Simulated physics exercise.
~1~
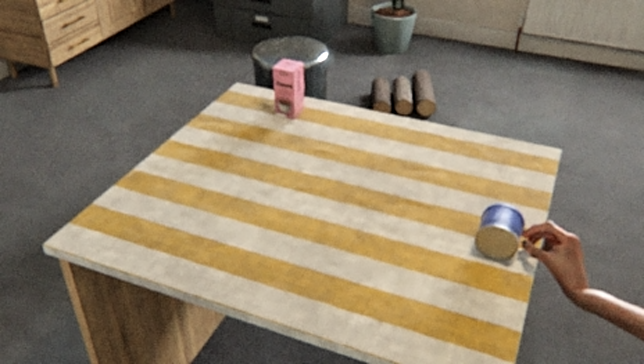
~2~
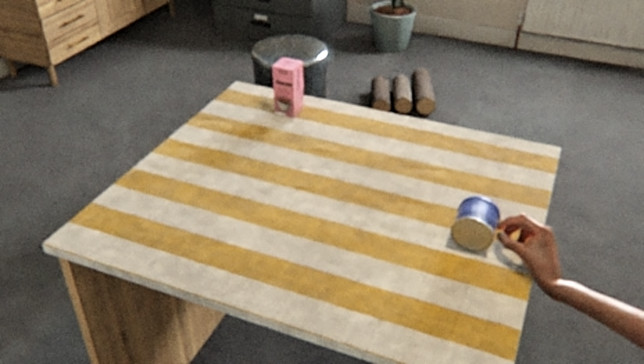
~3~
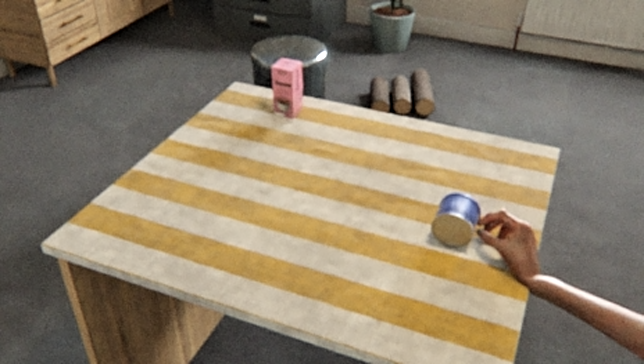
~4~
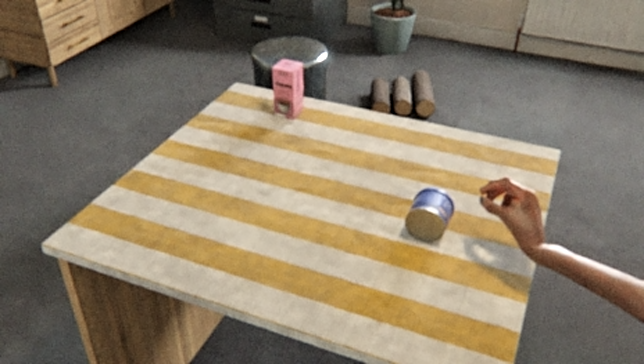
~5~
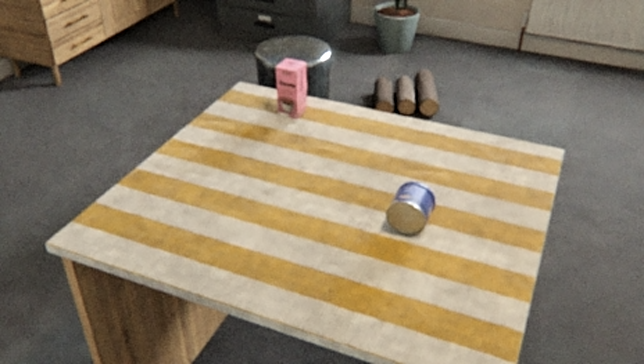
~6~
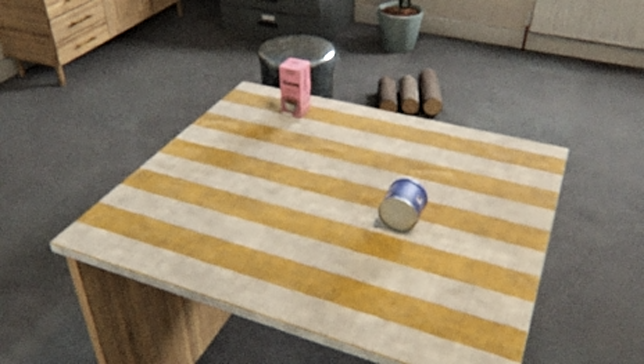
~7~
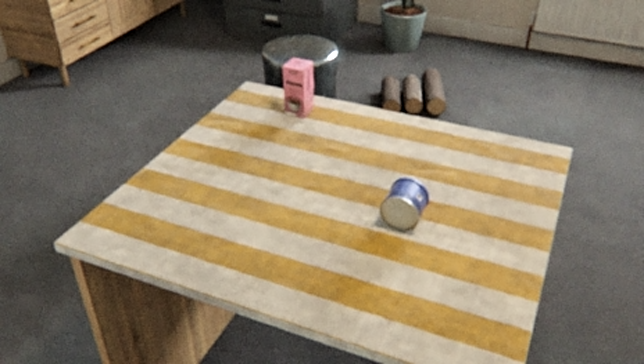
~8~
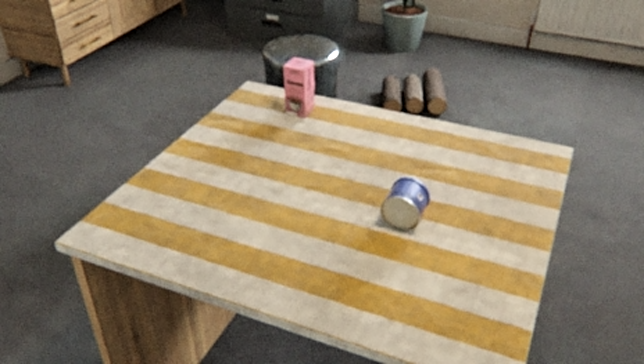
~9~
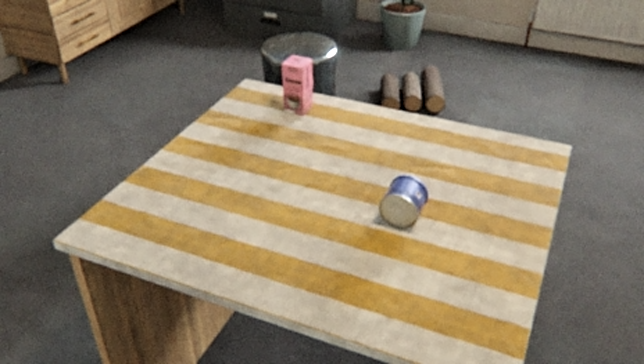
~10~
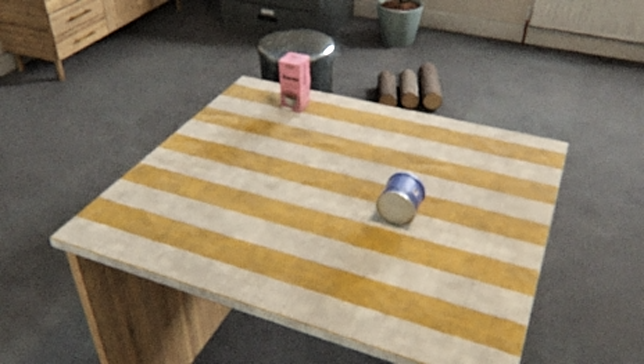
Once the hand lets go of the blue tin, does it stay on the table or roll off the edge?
The blue tin stays on the table, coming to rest on the striped top.
Blue tin lying on its side, pushed left across a striped table by a hand, rolling on after release and stopping on top.
